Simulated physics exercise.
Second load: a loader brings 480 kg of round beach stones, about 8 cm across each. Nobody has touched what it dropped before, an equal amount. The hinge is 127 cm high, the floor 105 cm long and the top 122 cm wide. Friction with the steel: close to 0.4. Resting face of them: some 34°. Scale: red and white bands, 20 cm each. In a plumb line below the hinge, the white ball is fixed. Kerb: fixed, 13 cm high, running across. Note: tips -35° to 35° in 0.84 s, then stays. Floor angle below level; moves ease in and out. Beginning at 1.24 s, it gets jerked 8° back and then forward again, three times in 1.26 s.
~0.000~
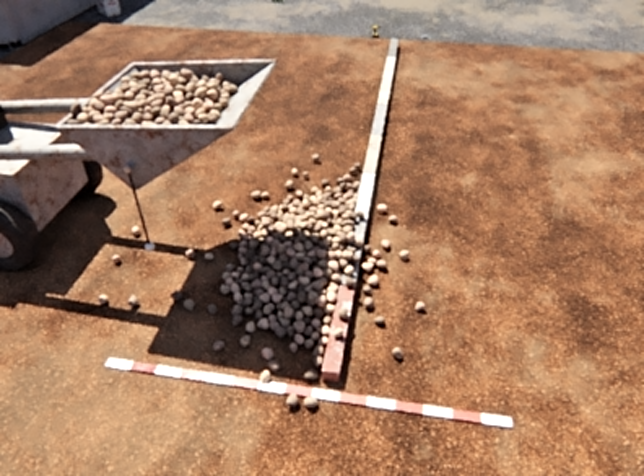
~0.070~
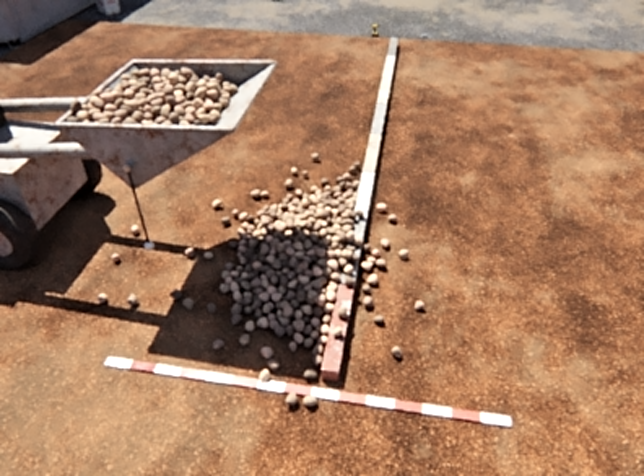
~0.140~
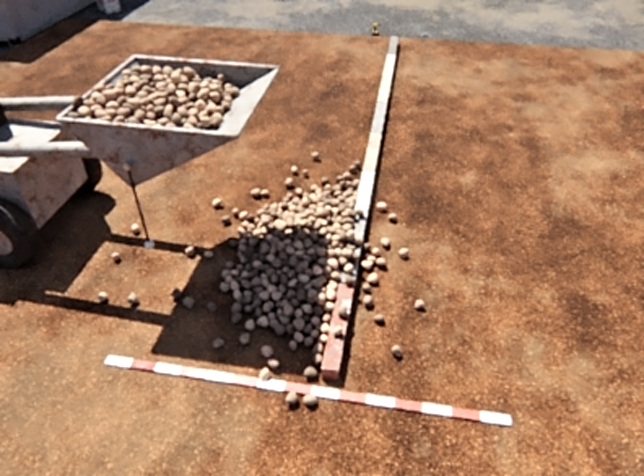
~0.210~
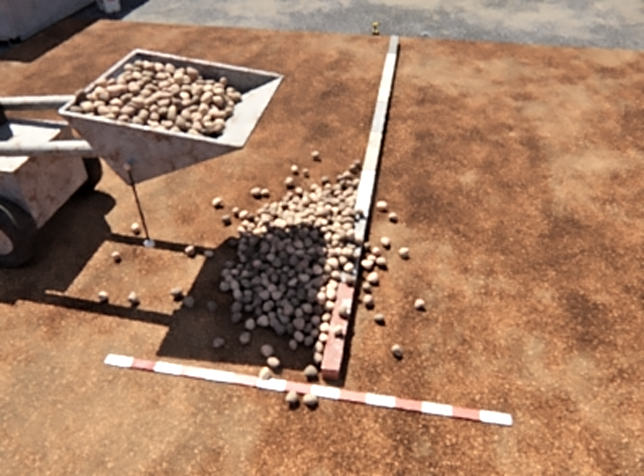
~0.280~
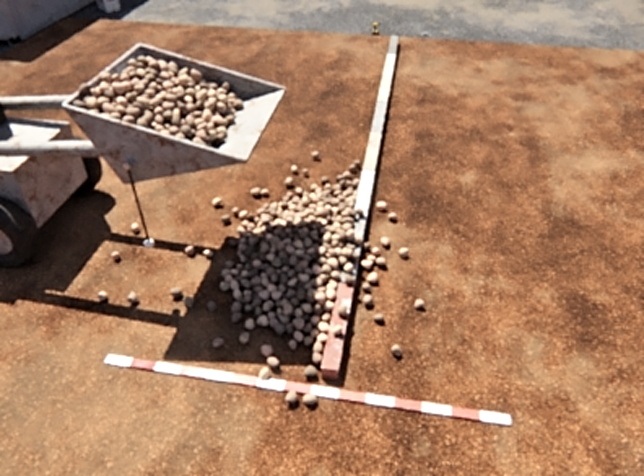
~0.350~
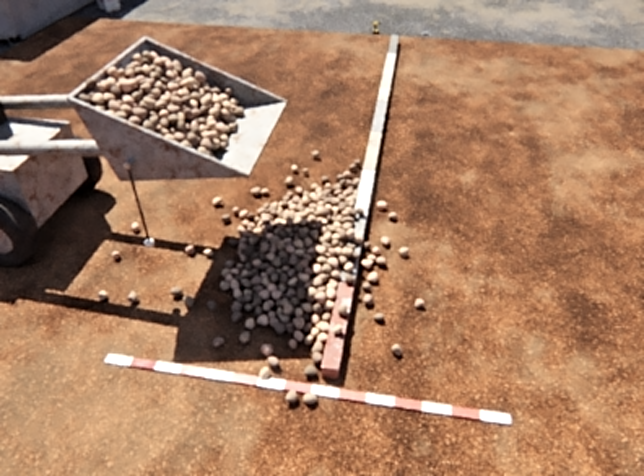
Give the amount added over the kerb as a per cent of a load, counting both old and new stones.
About 20 per cent of a load.
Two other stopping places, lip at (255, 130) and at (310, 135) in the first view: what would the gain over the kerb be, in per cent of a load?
Near 35 in a hundred, then near 75 in a hundred.
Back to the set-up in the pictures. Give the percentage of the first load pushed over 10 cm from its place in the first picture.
Close to 20 in a hundred of them.
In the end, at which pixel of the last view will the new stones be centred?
Centre at roughly (303, 241).
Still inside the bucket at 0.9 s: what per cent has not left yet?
Estimate: 85 % remaining inside, roughly.
After 0.6 s the floor is at 24°; in per cent of one load, 100 in the bucket, 98 on this side of the kerb, 3 over the kerb; the foremost stones are at (391, 274).
After 0.9 s the floor is at 35°; in per cent of one load, 85 in the bucket, 112 on this side of the kerb, 3 over the kerb; the foremost stones are at (391, 274).
After 3.0 s the floor is at 35°; in per cent of one load, 0 in the bucket, 178 on this side of the kerb, 22 over the kerb; the foremost stones are at (485, 273).
After 5.7 s the floor is at 35°; in per cent of one load, 0 in the bucket, 178 on this side of the kerb, 22 over the kerb; the foremost stones are at (485, 273). Net gain over the kerb, 20.
